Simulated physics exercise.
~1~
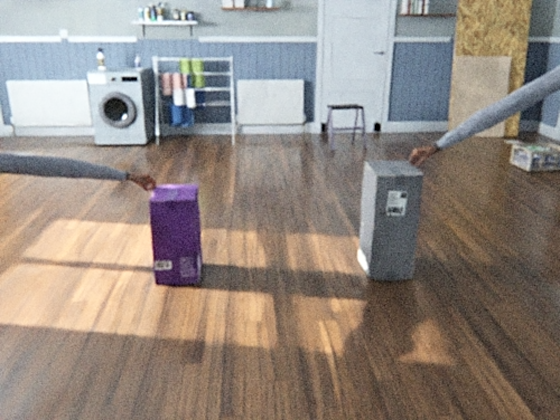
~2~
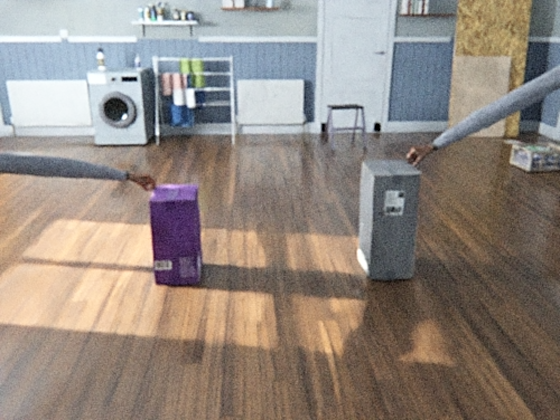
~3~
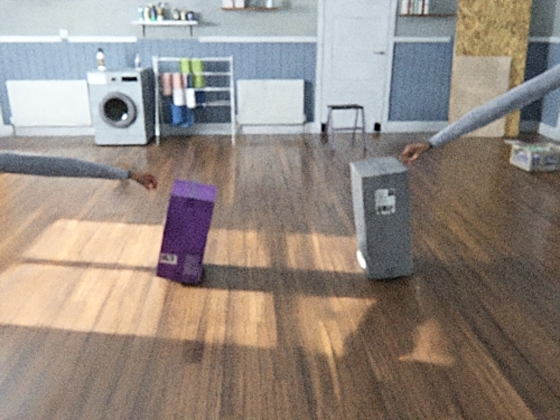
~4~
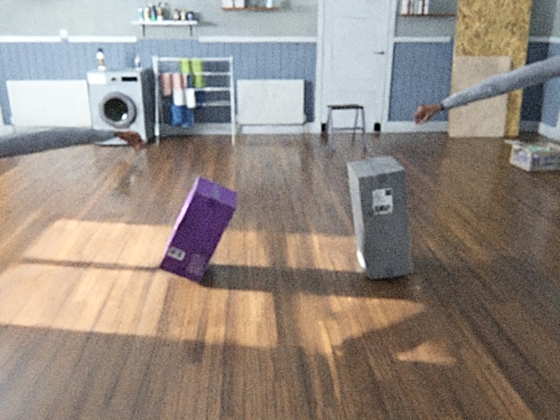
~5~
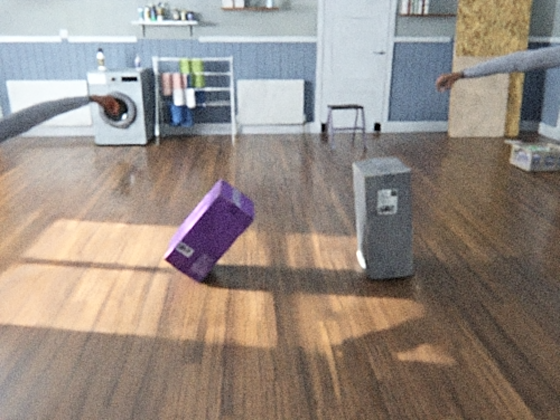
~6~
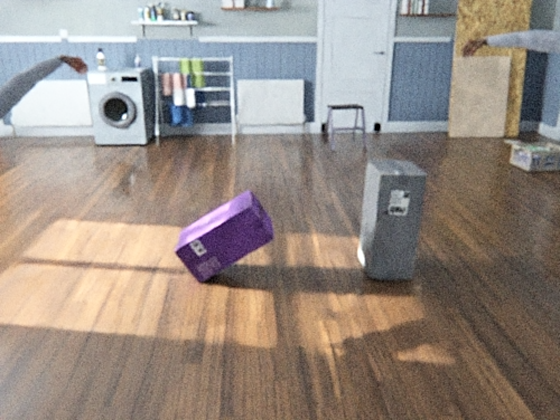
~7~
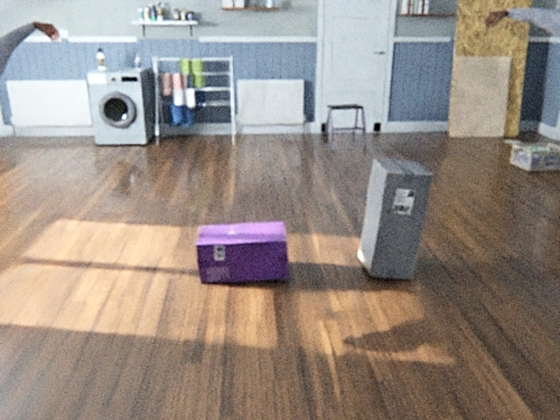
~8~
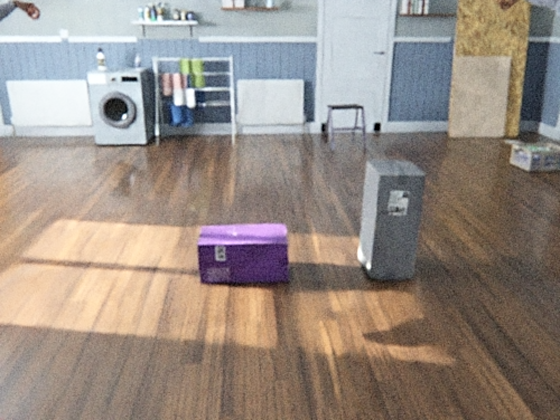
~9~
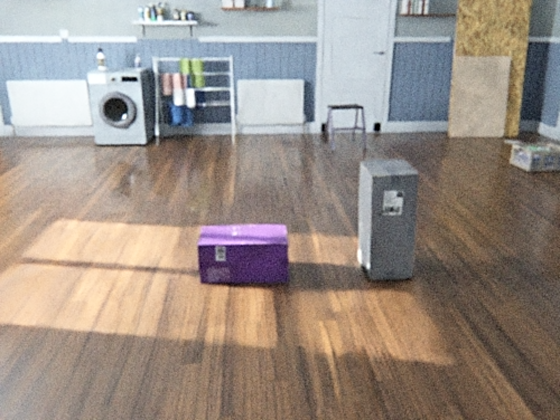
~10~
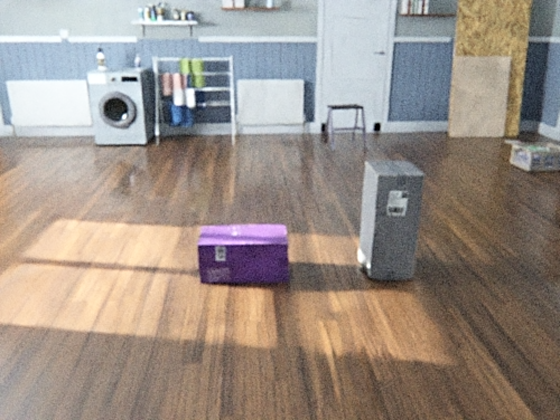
At the start, a tall purple parcel on the left and a tall grey parcel on the right stand upright on a wooden floor, each with a hand at its top edge. The hands give quick shoves, tipping the purple parcel to the right and the grey one slightly to the left, then let go and draw back. The purple parcel keeps leaning further over, while the grey one rocks back upright. The purple parcel drops onto its side as the grey one wobbles a little to the right. Finally, the purple parcel lies still and the grey parcel stands on its base, the hands gone.
